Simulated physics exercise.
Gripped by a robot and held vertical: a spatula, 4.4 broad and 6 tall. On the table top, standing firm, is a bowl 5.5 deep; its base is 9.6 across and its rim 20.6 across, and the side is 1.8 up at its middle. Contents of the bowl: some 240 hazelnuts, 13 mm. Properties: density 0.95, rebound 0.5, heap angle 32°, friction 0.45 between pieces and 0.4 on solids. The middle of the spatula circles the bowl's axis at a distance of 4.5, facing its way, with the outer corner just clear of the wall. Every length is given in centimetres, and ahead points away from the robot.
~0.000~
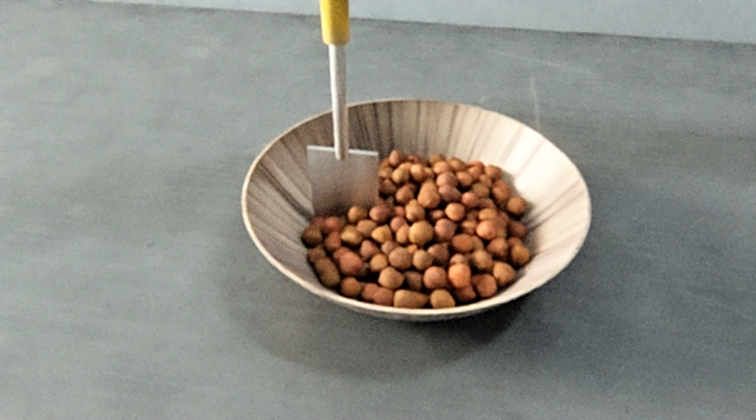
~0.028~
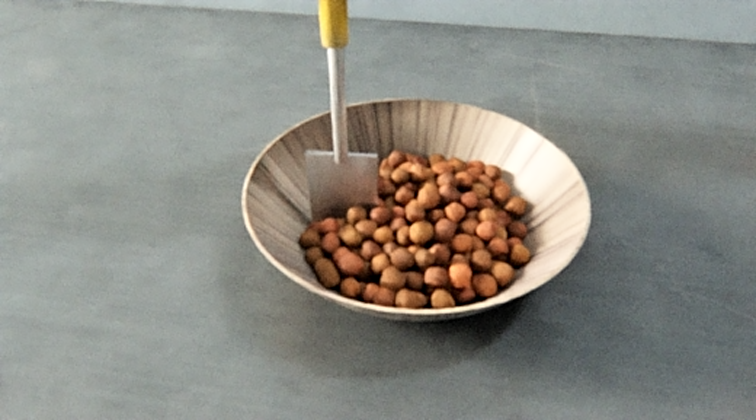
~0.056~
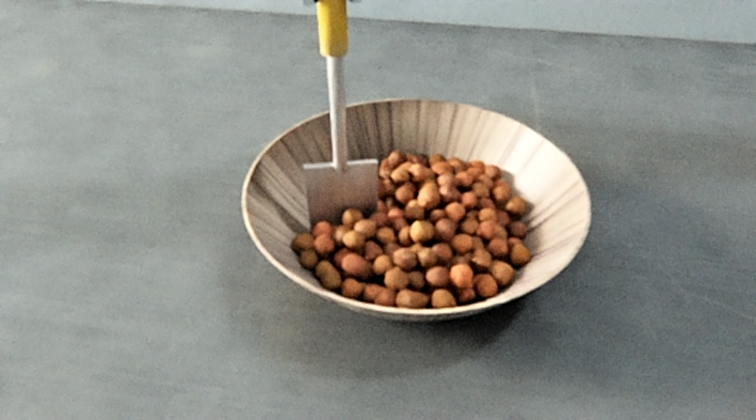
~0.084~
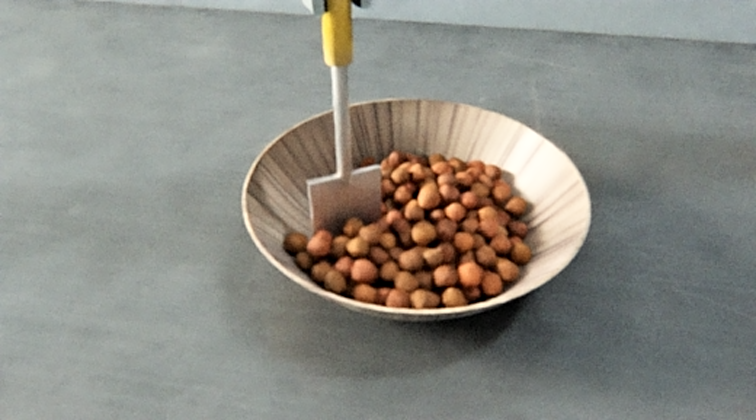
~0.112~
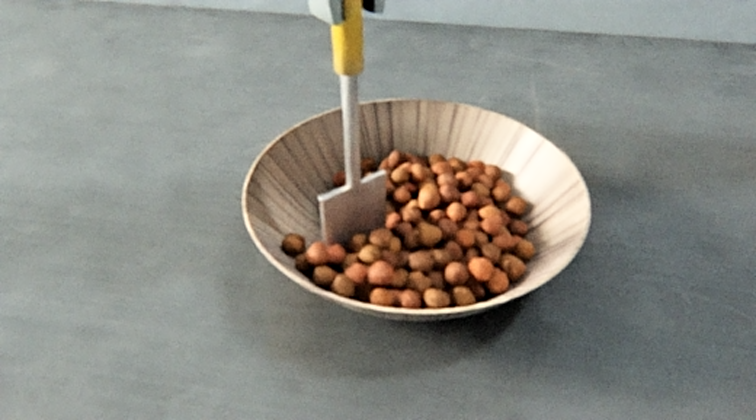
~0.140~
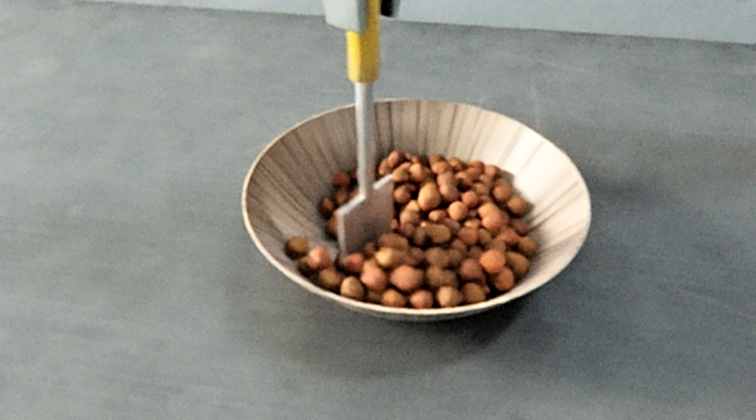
Yellow-handled metal spatula held upright by a robot, sweeping along the left inside of a bowl toward the front, pushing hazelnuts.
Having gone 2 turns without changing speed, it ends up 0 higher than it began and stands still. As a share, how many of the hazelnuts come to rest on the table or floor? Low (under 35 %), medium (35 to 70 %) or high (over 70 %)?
Low - under 35 %.
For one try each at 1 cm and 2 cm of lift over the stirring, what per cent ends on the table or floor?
Roughly 10 and 5 per cent.
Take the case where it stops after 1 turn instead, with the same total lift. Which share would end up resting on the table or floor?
Estimate: About 10 percent.
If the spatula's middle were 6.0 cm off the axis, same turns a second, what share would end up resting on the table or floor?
In that case roughly 20 per cent.
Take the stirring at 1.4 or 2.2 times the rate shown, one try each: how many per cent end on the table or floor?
Around 30 percent on the first try and 60 percent on the second.
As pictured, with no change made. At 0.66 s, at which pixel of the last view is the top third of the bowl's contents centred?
Roughly at (325, 172).
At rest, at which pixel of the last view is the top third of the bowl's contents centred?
Close to (333, 230).
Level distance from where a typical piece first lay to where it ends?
10 cm.
After 0.66 s, 320° round, highest piece 8 above the table; 225 in the bowl, 12 on the table or floor, 4 in flight or on the tool.
After 1.17 s, 220° round, highest piece 7 above the table; 209 in the bowl, 28 on the table or floor, 4 in flight or on the tool.
After 1.63 s, 0° round, highest piece 6 above the table; 202 in the bowl, 39 on the table or floor.
After 2.33 s, 0° round, highest piece 6 above the table; 202 in the bowl, 39 on the table or floor.
In the end, 202 in the bowl, 39 on the table or floor. That is 16 % on the table or floor.
